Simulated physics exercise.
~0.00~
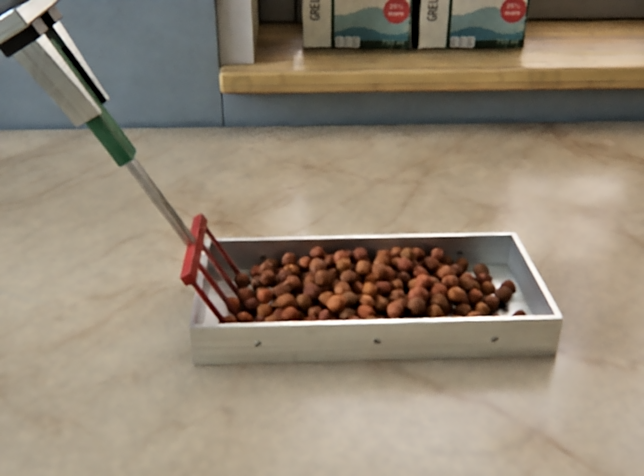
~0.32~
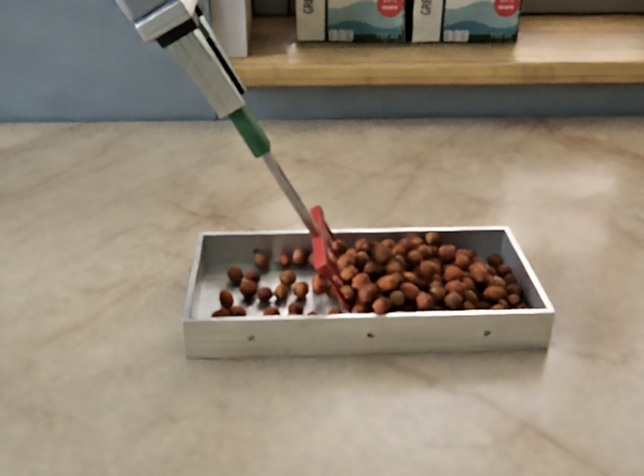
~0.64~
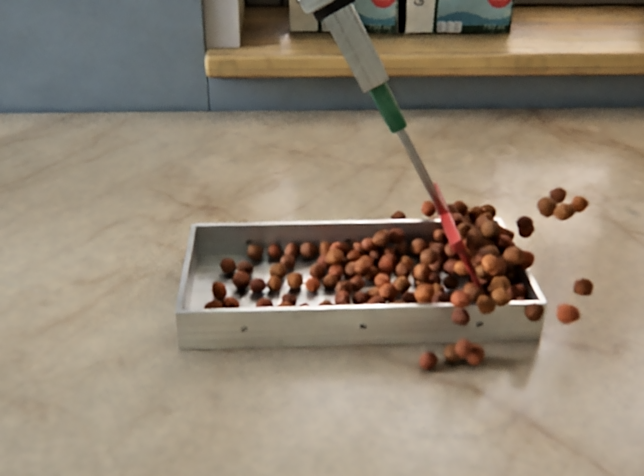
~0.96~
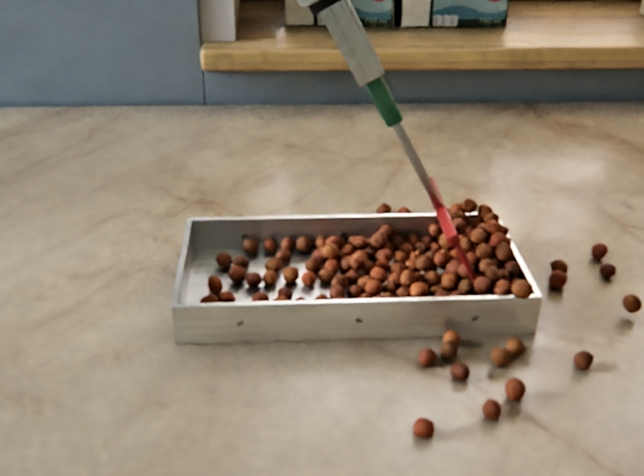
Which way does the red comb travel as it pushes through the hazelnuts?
The comb moves to the right, going from the left end of the trough towards its right end.
